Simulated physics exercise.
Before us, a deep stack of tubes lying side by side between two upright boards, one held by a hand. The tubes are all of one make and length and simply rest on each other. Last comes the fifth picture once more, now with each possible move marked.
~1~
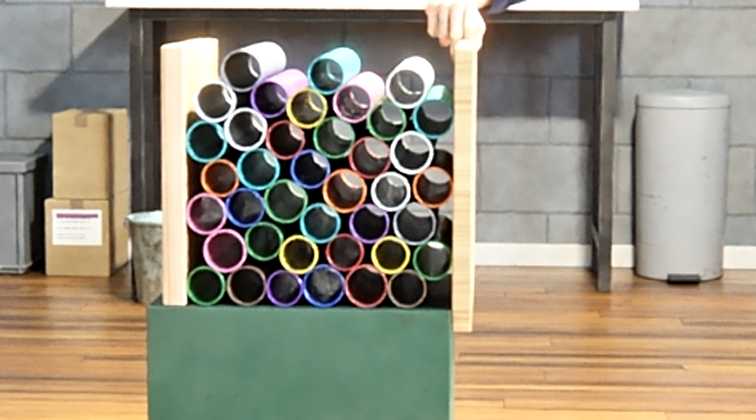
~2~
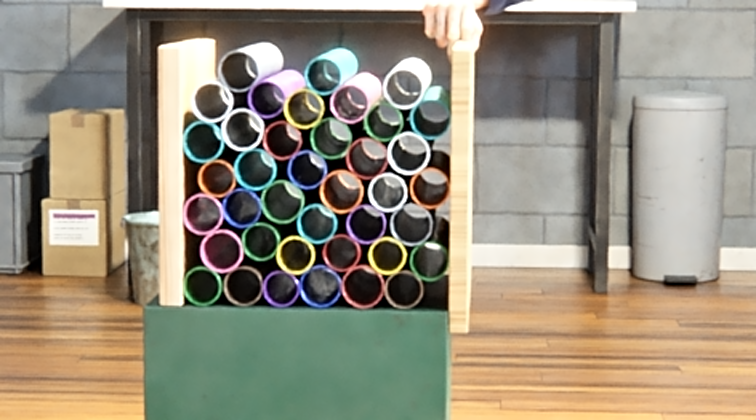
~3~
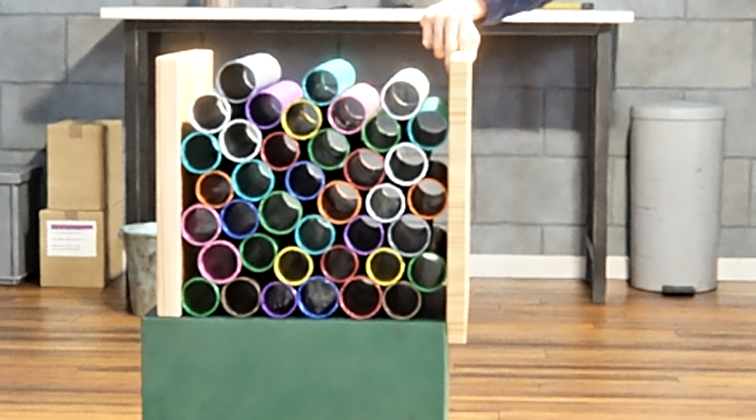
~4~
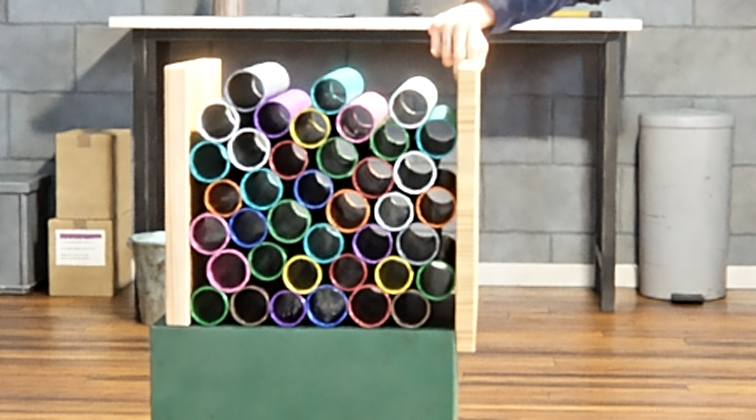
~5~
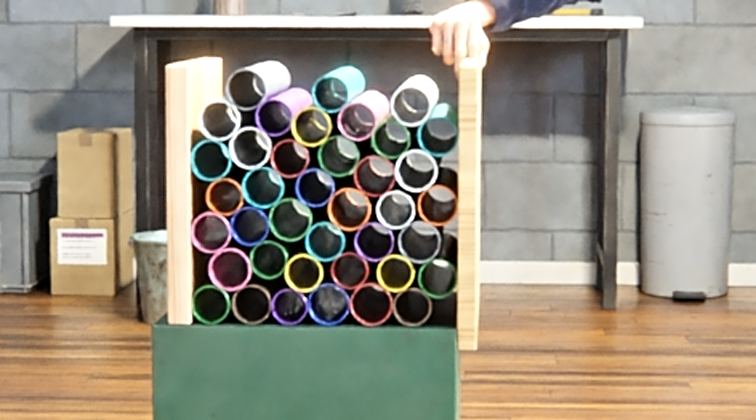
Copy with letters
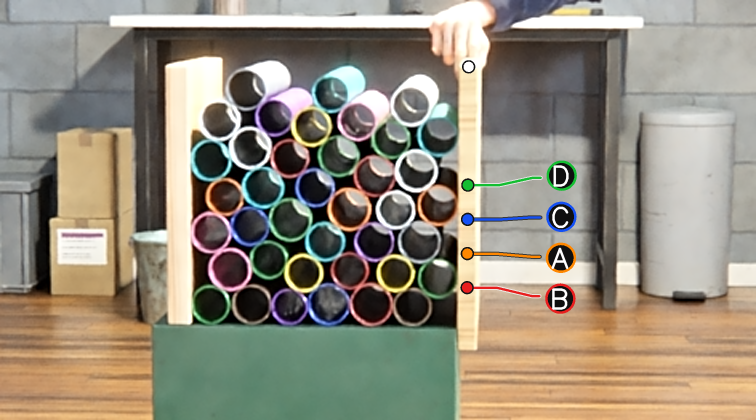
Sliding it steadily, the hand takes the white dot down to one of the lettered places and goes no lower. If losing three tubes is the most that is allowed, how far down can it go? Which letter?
C is the limit.
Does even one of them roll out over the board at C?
Yes, at C.
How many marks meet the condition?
Two of them.
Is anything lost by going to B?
Yes, at B.
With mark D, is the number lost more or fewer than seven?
At D, fewer than seven.
On the marked copy, A at (468, 254); B at (467, 288); C at (468, 220); D at (468, 185); the white dot at (469, 67).
With C. Early on, top of the board (458, 135).
Further on, top of the board (458, 213).
At the end, top of the board (458, 219), two out over the board.
As for the rest, A more than three out over the board; B more than three out over the board; D two out over the board.
